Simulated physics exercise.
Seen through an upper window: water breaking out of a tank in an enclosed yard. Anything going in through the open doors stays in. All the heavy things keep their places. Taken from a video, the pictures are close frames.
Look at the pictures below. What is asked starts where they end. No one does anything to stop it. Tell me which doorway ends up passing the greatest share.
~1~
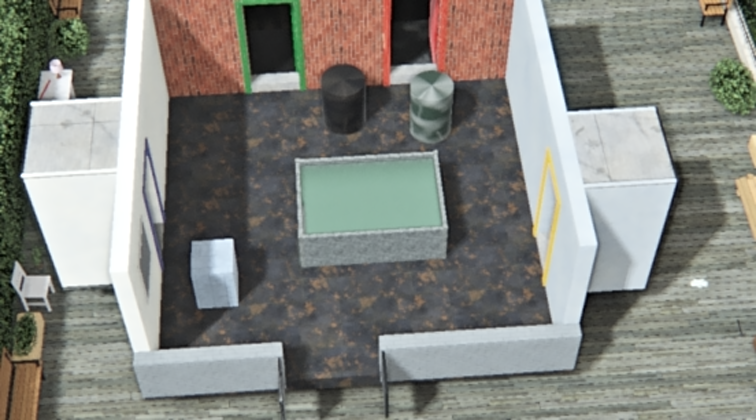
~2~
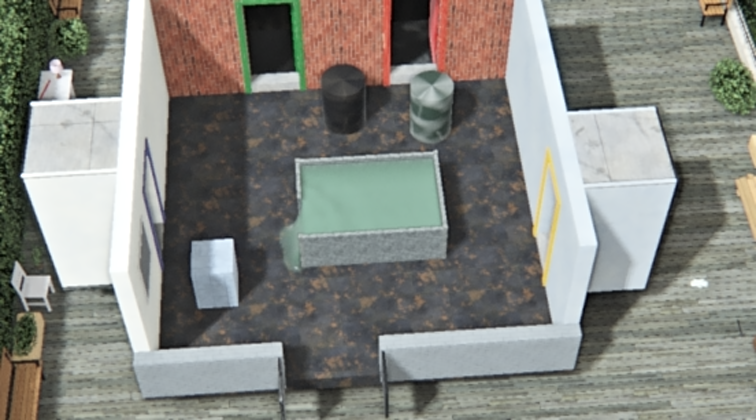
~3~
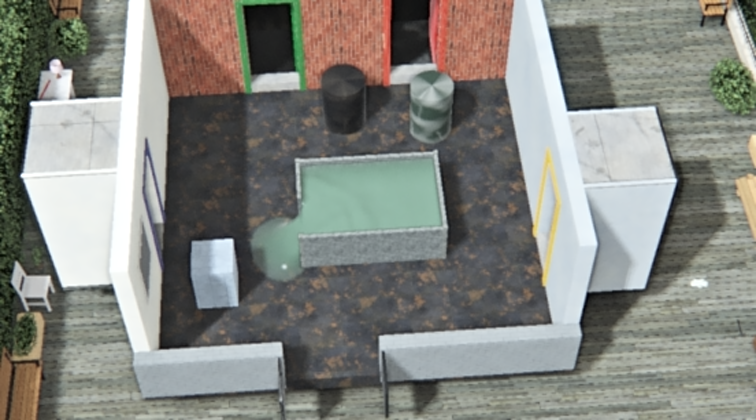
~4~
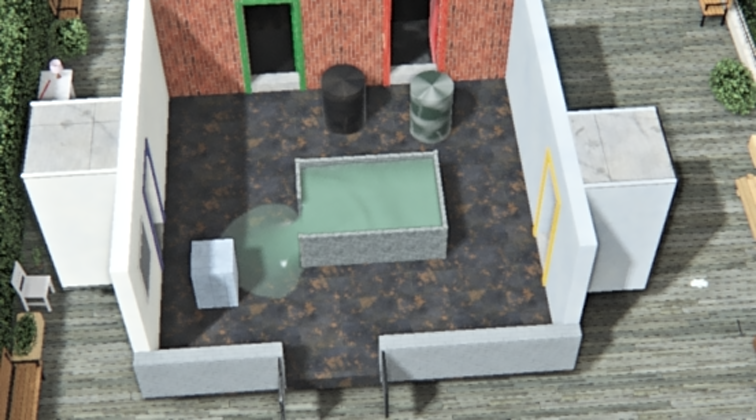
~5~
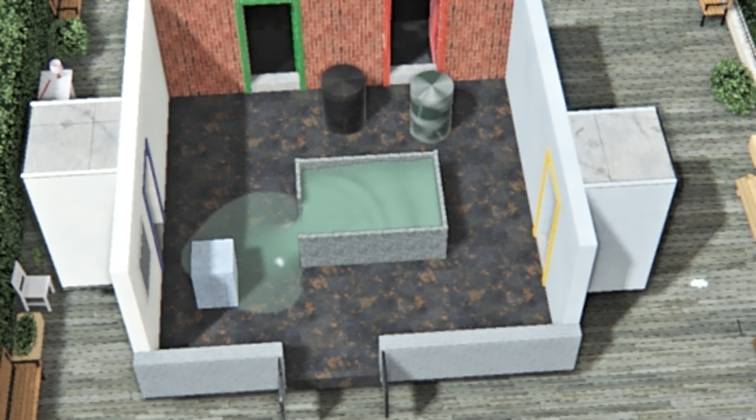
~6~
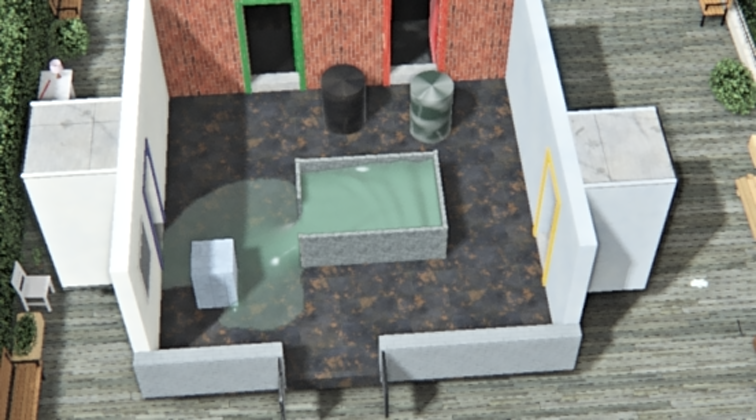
That would be the blue doorway.
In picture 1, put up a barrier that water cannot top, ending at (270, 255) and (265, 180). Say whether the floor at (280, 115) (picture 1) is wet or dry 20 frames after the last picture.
There: Wet.
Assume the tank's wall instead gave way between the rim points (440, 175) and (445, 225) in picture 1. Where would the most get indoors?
Most of it gets in at the yellow-painted one.
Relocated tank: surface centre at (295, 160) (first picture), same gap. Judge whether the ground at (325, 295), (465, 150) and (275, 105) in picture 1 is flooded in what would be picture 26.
In order: Unreached, unreached, reached.
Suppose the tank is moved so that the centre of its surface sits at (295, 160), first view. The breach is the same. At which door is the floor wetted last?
Answer: The yellow-painted one.
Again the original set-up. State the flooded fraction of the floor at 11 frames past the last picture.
Some 30 per cent.
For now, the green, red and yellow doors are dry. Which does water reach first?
The green one.
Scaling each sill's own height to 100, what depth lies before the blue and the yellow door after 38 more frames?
Close to 470 per cent for the first one and close to 0 per cent for the second.
A moment on, water covers 20 % of the floor; yellow door not reached, red door not reached, blue door a lot in, green door not reached.
Next, water covers 30 % of the floor; yellow door not reached, red door not reached, blue door a lot in, green door not reached.
Then, water covers 40 % of the floor; yellow door not reached, red door not reached, blue door a lot in, green door wet at the sill, nothing in.
Later, water covers 65 % of the floor; yellow door not reached, red door wet at the sill, nothing in, blue door a lot in, green door wet at the sill, nothing in.
In the end, water covers 95 % of the floor; yellow door wet at the sill, nothing in, red door wet at the sill, nothing in, blue door a lot in, green door wet at the sill, nothing in; the blue door has let in the most.
